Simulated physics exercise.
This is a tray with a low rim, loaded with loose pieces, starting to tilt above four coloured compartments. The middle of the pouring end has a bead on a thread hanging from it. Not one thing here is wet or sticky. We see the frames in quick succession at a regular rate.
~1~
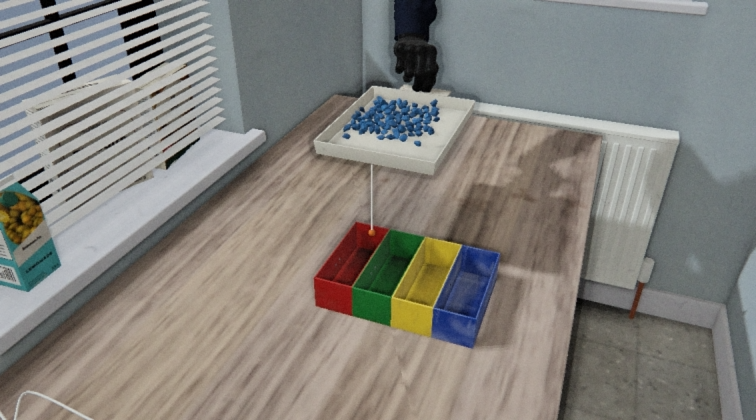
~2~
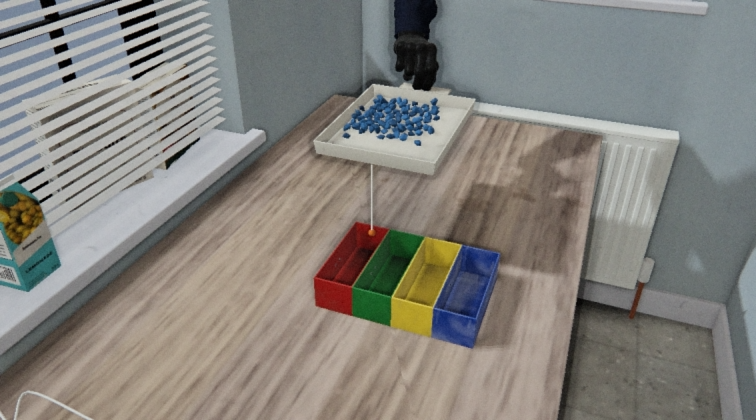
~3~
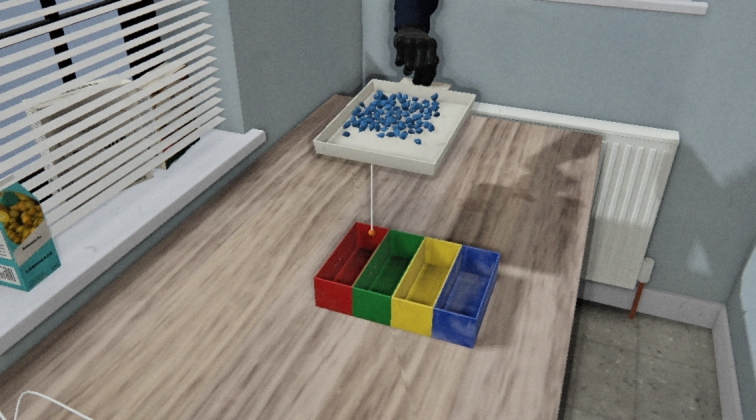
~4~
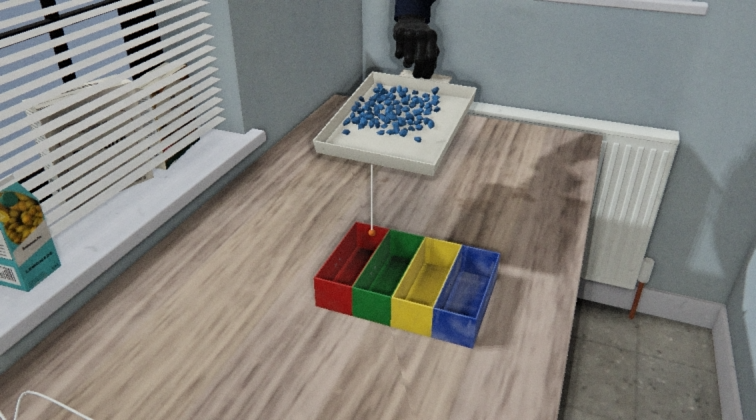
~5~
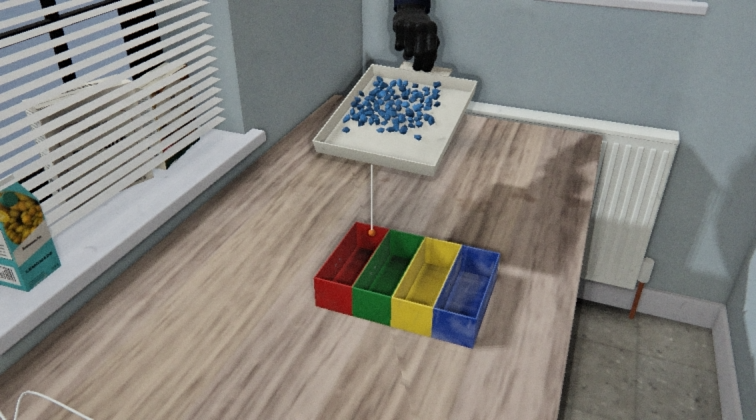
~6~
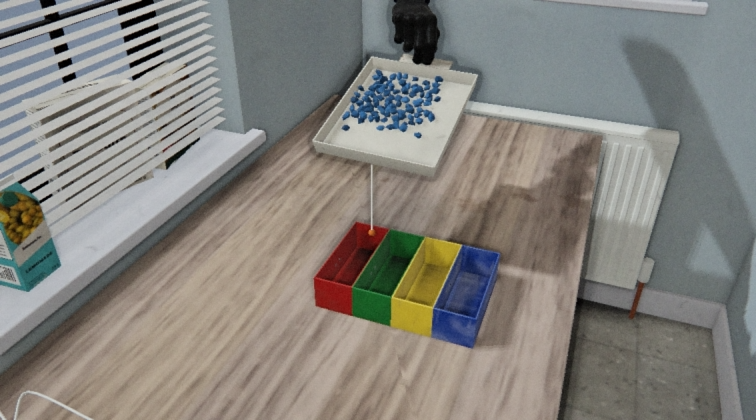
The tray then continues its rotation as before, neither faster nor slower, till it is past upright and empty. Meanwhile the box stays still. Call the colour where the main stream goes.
I call green.
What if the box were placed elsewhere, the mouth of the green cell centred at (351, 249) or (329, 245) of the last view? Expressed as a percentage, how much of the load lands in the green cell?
Close to 30 in a hundred first, close to 10 in a hundred second.
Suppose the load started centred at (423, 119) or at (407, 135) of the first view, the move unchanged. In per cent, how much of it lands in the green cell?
In order, 50 per cent then 40 per cent.
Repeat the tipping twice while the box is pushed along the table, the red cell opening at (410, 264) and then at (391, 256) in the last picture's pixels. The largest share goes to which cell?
So the first one goes to the cell in red and the second to the red one.
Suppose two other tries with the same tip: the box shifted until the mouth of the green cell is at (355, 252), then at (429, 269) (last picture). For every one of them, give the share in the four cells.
In turn about 100 and about 60 percent.
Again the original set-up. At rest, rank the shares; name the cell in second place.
The red cell.
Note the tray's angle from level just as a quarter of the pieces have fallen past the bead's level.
Reading: Some 105°.
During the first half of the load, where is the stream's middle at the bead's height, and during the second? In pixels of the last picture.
Starting near (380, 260), moving on to near (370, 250).
Soon, tray tipped steeply; nearly all on the tray; a stray few falling or outside the box.
A while on, tray tipped right over; most on the tray; a small part in the yellow cell; a small part in the red cell; a small part in the green cell; a stray few falling or outside the box.
Towards the end, tray tipped past a quarter turn; about half in the green cell; about a quarter in the red cell; a small part in the yellow cell; a small part falling or outside the box.
Finally, tray tipped past a quarter turn; about half in the green cell; about a quarter in the red cell; a small part in the yellow cell; none in the blue cell; a small part outside the box.
